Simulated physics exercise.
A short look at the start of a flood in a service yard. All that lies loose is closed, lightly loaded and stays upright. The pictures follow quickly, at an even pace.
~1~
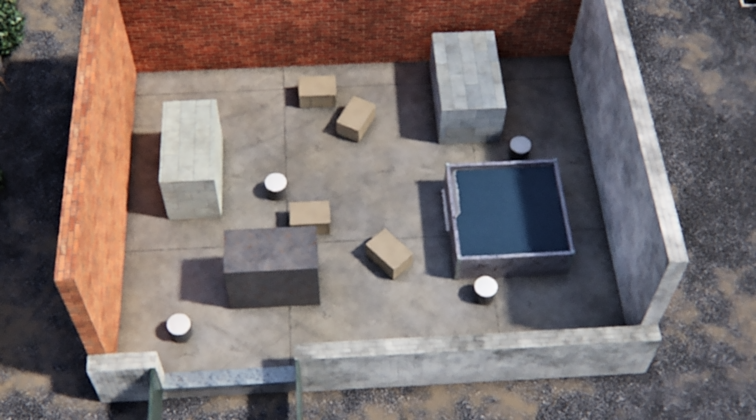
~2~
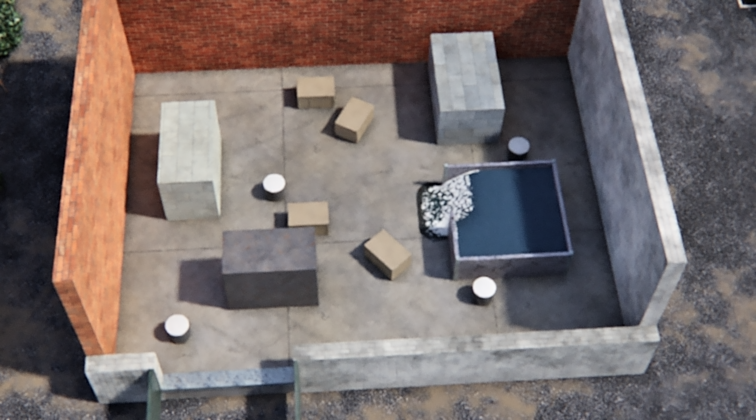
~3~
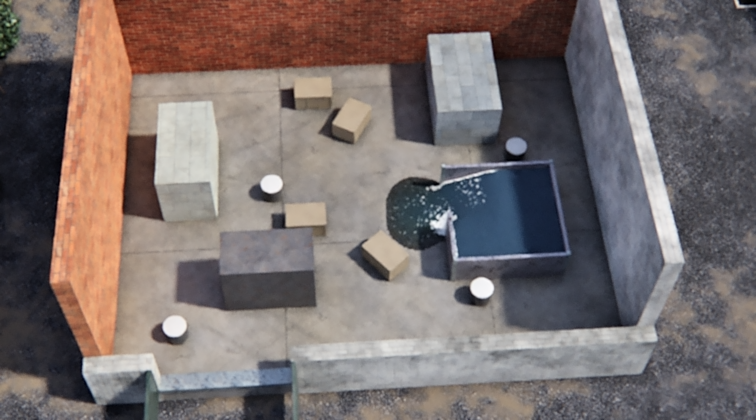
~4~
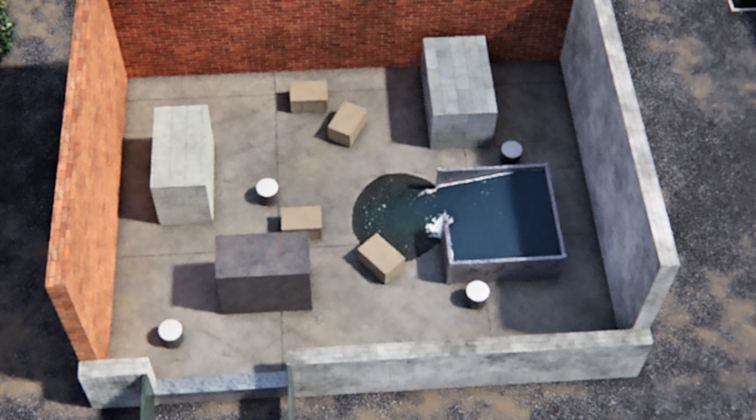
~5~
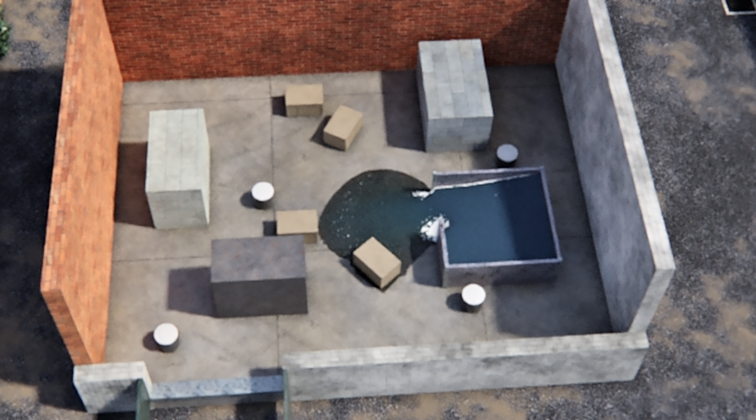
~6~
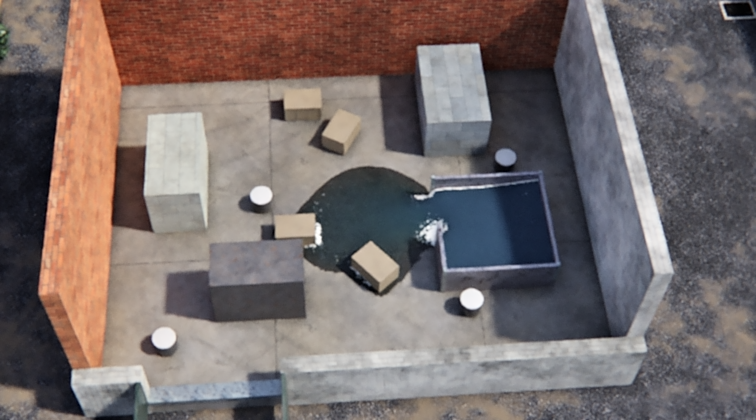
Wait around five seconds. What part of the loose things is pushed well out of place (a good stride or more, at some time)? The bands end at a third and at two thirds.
It is between one and two thirds.
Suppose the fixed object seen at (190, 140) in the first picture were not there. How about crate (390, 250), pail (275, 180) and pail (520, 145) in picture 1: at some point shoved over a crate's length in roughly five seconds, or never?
One after the other: Swept aside, moved that far, under that.
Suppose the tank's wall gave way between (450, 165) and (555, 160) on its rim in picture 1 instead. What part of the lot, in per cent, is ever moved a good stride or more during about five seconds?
Near 60 in a hundred.
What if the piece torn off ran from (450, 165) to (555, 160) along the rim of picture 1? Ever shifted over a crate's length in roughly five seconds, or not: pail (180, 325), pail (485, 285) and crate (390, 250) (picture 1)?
As listed: Never so far, short of that, no.
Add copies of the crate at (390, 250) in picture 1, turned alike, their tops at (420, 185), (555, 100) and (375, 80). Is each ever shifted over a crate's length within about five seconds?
In turn: Swept aside, never so far, not that far.
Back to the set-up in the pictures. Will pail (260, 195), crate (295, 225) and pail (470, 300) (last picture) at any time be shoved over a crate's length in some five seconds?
In that order: Swept aside, that far or more, never so far.
A moment on, 0 of 8 are well off their spots; 0 afloat.
Next, 3 of 8 are well off their spots; 2 afloat.
Later, 4 of 8 are well off their spots; 2 afloat.
In the end, 4 of 8 are well off their spots, and 5 have been at some point; 4 afloat.
